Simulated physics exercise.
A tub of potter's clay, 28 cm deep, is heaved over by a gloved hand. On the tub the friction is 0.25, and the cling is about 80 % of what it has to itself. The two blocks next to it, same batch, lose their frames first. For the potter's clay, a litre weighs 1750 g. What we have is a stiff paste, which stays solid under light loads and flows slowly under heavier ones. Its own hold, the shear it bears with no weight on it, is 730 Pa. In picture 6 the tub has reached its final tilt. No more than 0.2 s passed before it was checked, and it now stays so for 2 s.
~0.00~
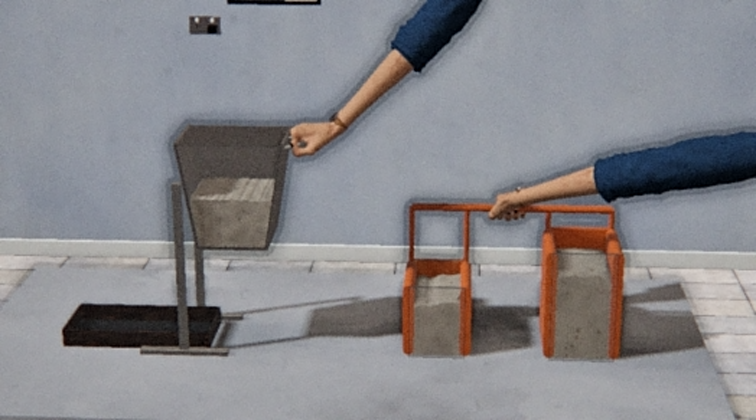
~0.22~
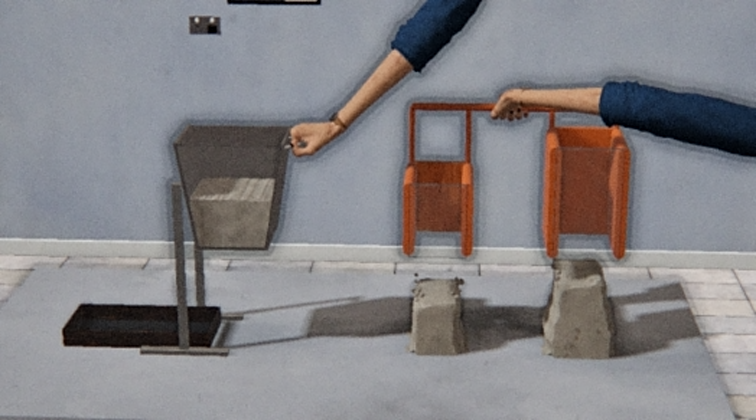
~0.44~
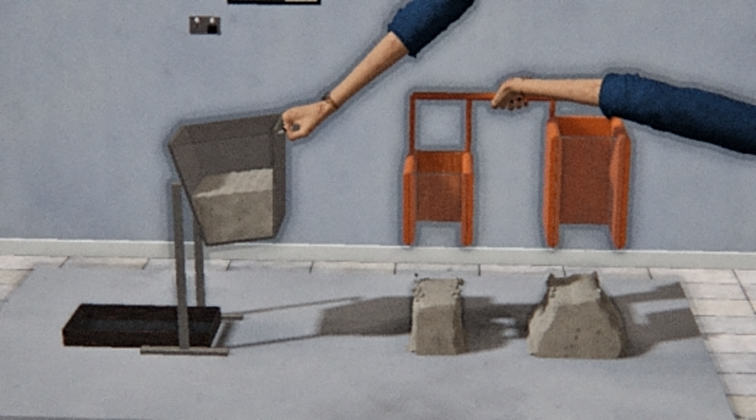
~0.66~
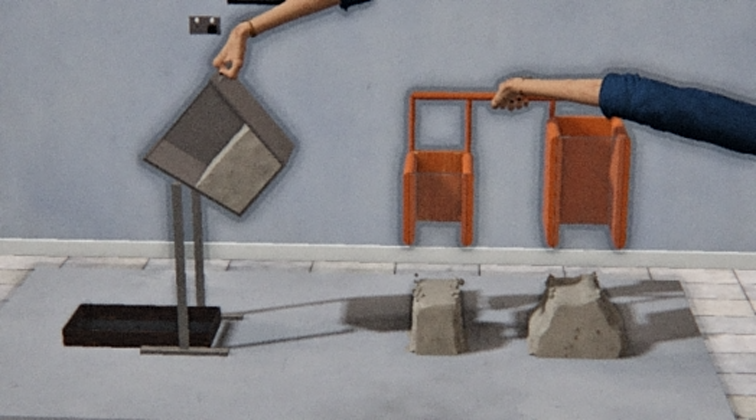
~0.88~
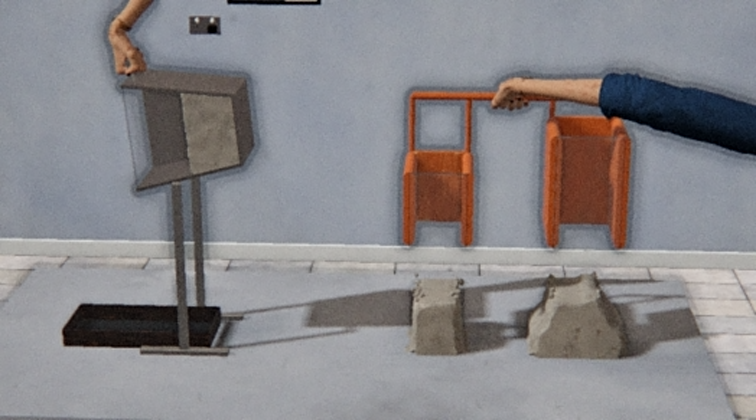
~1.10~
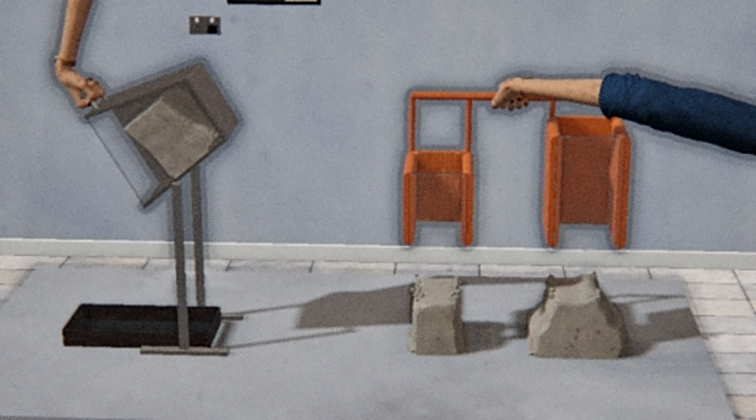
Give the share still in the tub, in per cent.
0 %.
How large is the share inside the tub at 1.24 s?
Near 70 %.
By 1.24 s, the tub is at 120 degrees and holds 68 %.
By 1.41 s, the tub is at 120 degrees and holds 0 %.
By 1.58 s, the tub is at 120 degrees and holds 0 %.
By 1.75 s, the tub is at 120 degrees and holds 0 %.
By 3.10 s, at the end, the tub is at 120 degrees and holds 0 %.
